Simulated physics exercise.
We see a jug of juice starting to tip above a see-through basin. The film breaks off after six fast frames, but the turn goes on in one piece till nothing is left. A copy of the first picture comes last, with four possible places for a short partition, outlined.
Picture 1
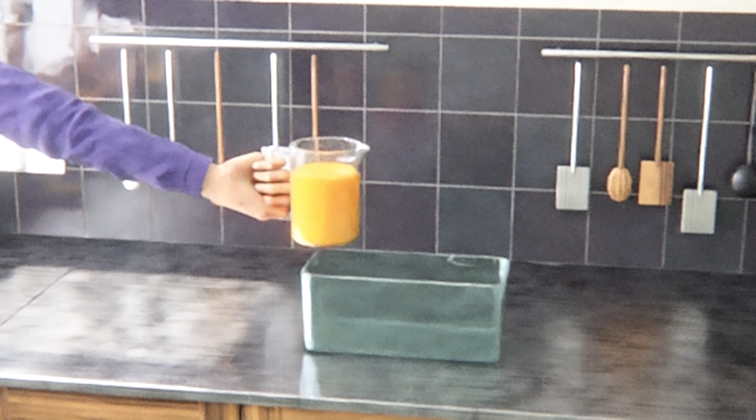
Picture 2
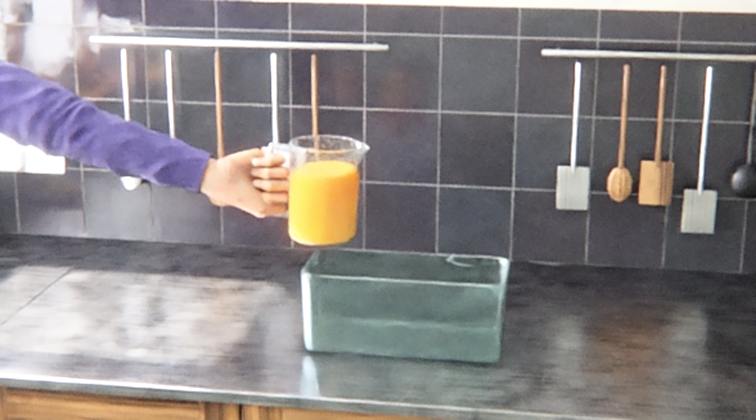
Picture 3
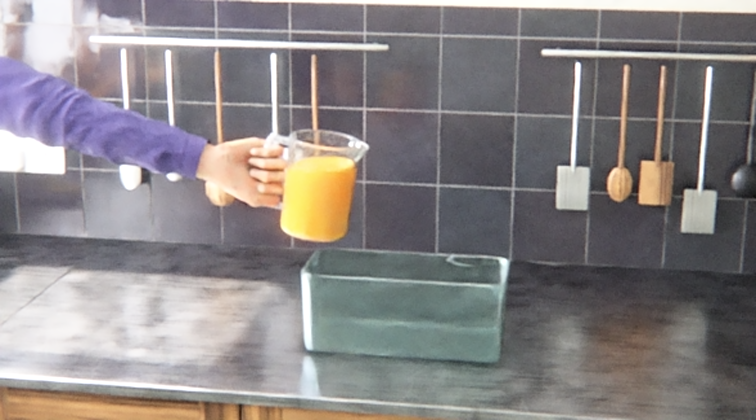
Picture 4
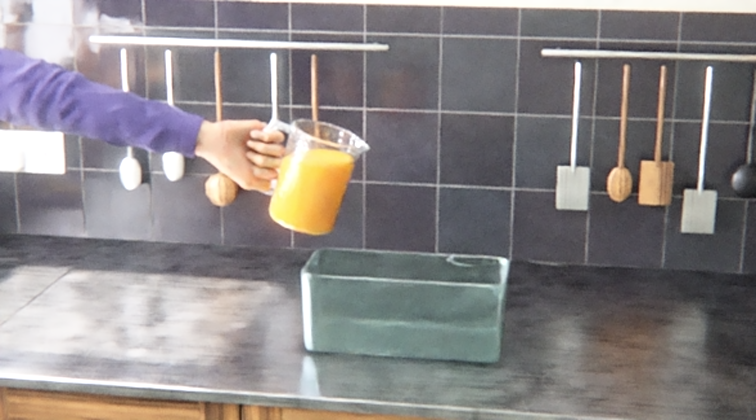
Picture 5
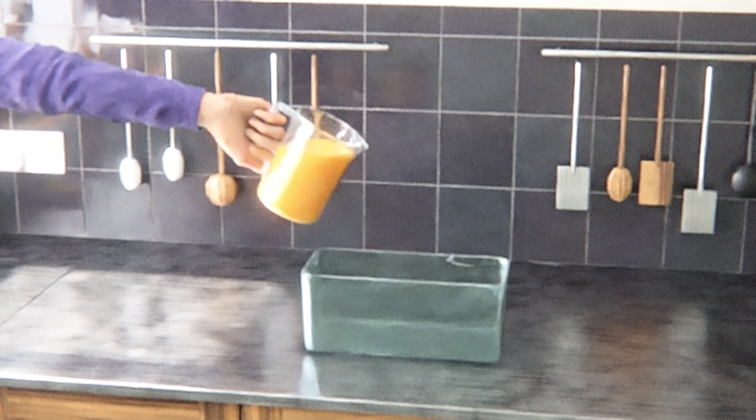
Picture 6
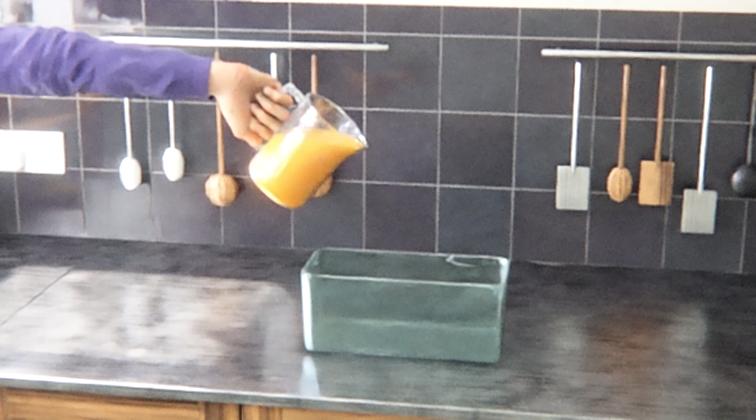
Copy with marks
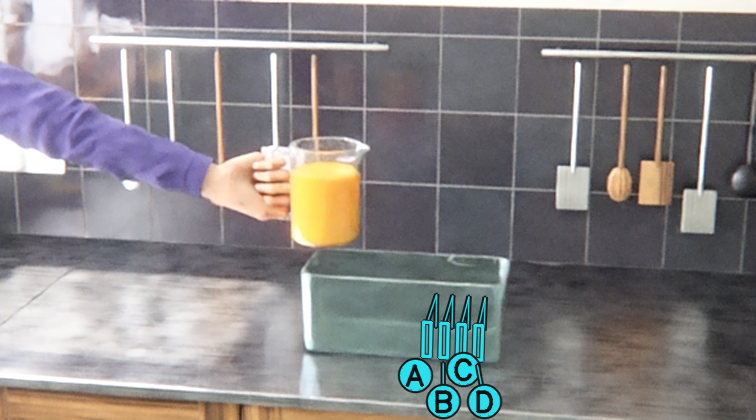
A hand in a purple sleeve held a glass jug of orange juice above a clear basin on a dark counter, then gradually tilted it to the right, with nothing leaving the jug.
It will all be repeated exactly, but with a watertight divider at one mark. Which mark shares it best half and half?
The best position is B.
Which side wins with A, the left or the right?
The right one.
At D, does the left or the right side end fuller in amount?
The left one.
On the marked copy, A at (426, 361); B at (443, 363); C at (460, 364); D at (477, 365).
With A, about 19 % ends left of the wall and 76 % right of it; 4 % is lost outside.
With B, about 49 % ends left of the wall and 45 % right of it; 6 % is lost outside.
With C, about 81 % ends left of the wall and 16 % right of it; 3 % is lost outside.
With D, about 91 % ends left of the wall and 3 % right of it; 6 % is lost outside.
